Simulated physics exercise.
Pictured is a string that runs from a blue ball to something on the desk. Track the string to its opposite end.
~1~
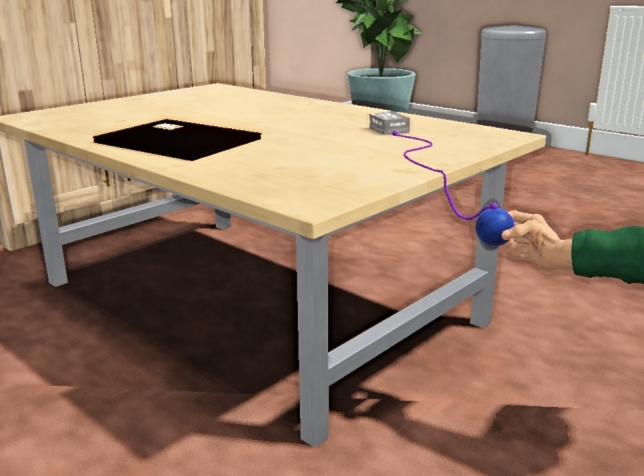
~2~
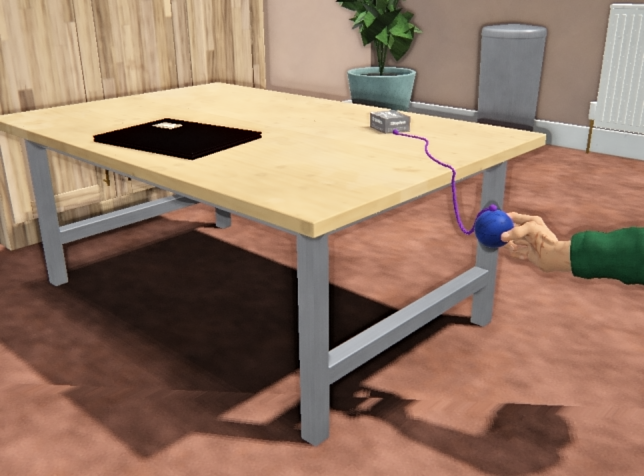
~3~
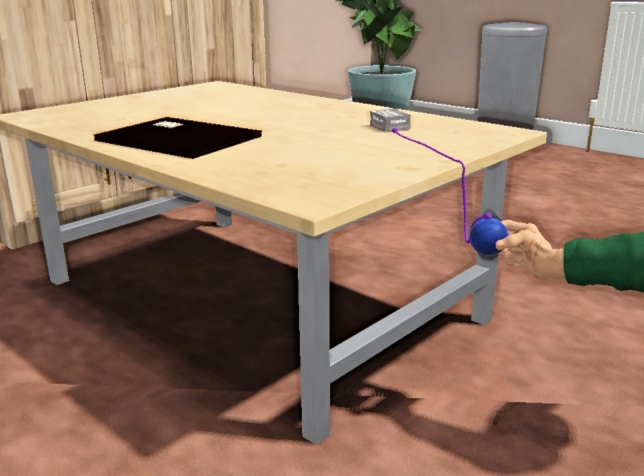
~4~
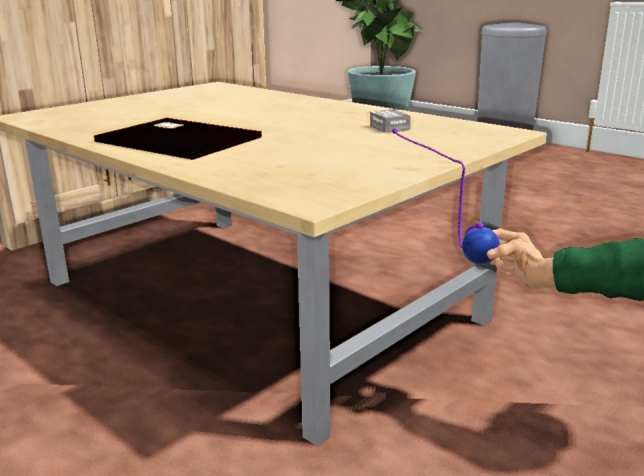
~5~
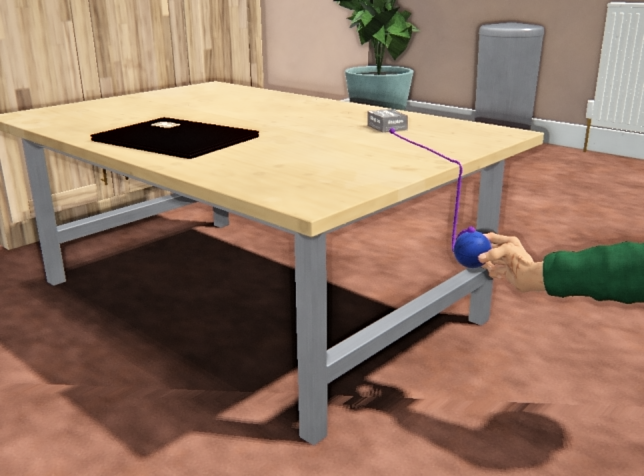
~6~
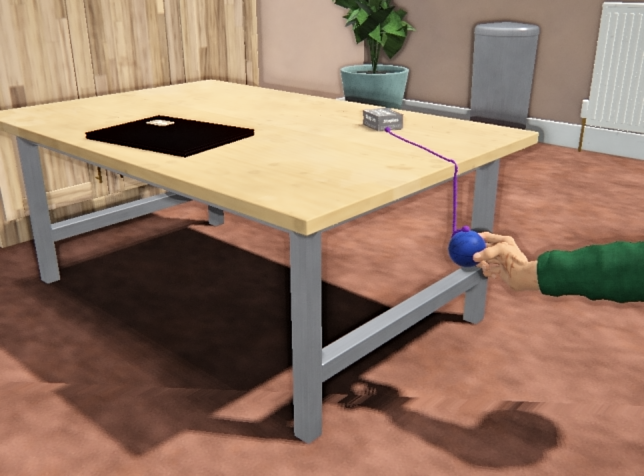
To begin with, a hand in a green sleeve holds a blue ball beside a desk, a slack purple string curving from it to a small grey box near a black laptop. The hand then moves the ball slightly down and left, and the string straightens across the desktop, bending over the edge.
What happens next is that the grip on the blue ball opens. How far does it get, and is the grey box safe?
The blue ball goes all the way down; the grey box is yanked off.
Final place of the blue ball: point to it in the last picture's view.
It settles near (412, 360).
Then, 0.30 s on from there, ball off the ground near (455, 354); laptop in place; box tugged along near (403, 128).
Then, 0.60 s on from there, ball on the floor near (440, 368); laptop in place; box over the edge.
Then, 0.88 s on from there, ball on the floor near (425, 363); laptop in place; box down on the floor.
In the end, ball on the floor near (412, 360); laptop in place; box down on the floor. The blue ball lands on the floor and the grey box follows it down.
